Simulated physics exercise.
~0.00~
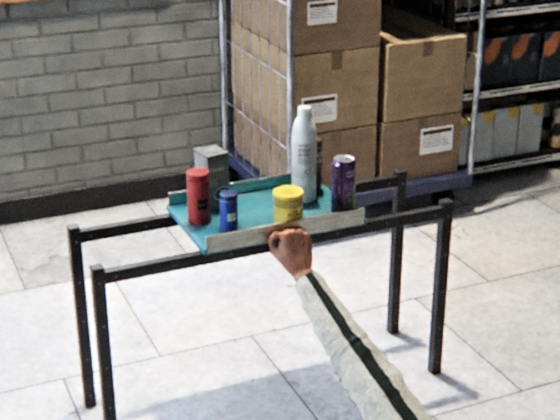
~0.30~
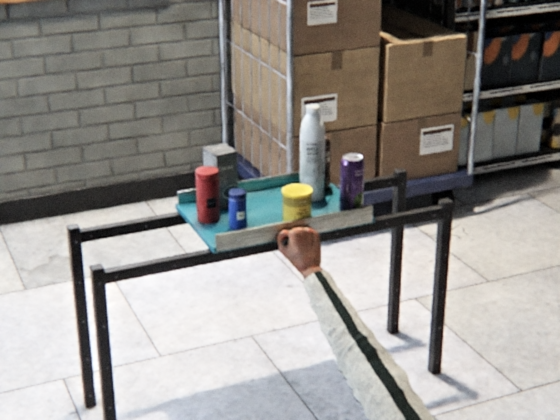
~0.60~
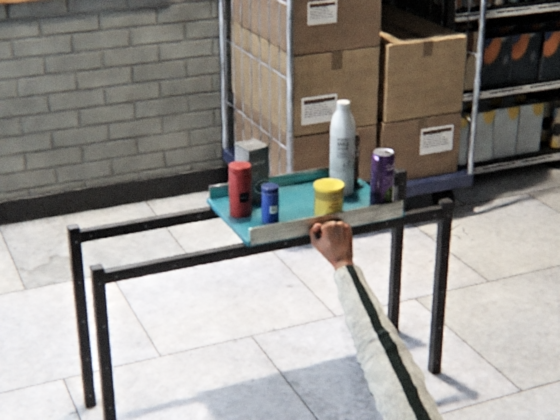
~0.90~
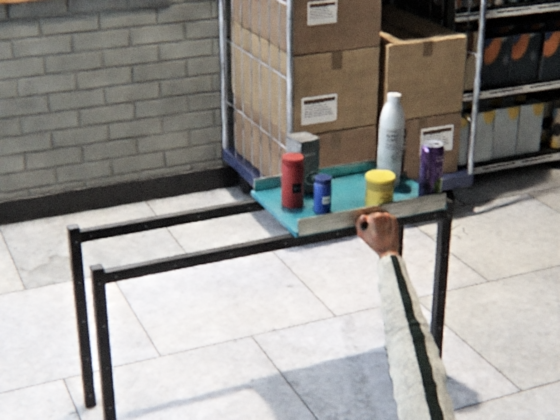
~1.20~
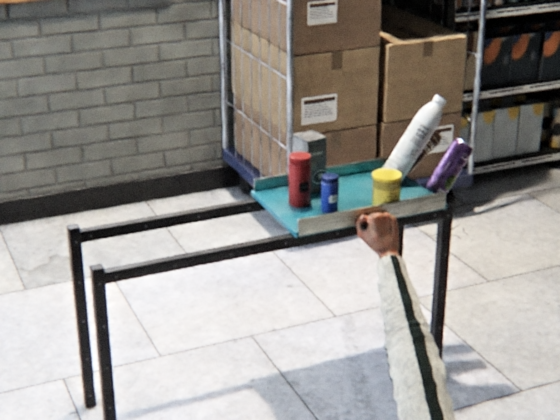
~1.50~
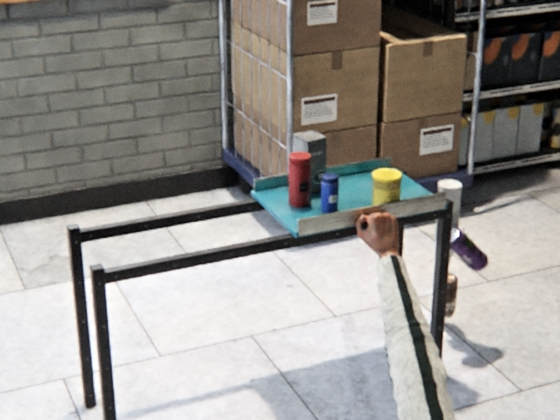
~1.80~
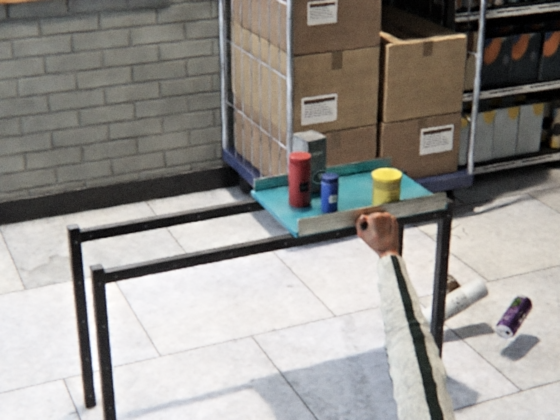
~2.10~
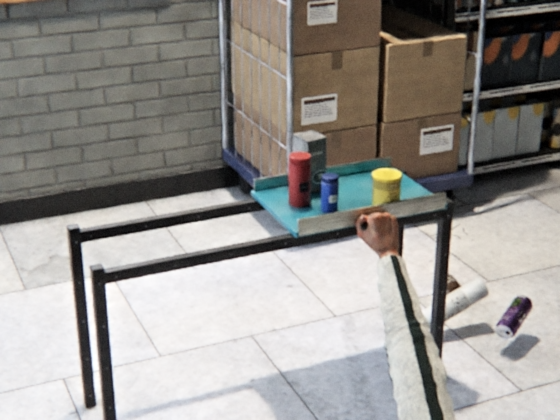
At first, a hand grips the front edge of a teal tray that rests on a dark metal frame and holds a white bottle, a purple can, a red jar, a blue shaker, a yellow tin and a grey carton. The hand and tray slide to the right, slowly and then faster, with everything upright. When the tray stops at the right end, the bottle and purple can tip over the open side. They tumble down with a brown can. The fallen items end lying on the floor, while the rest stand on the tray, the hand still at its edge.
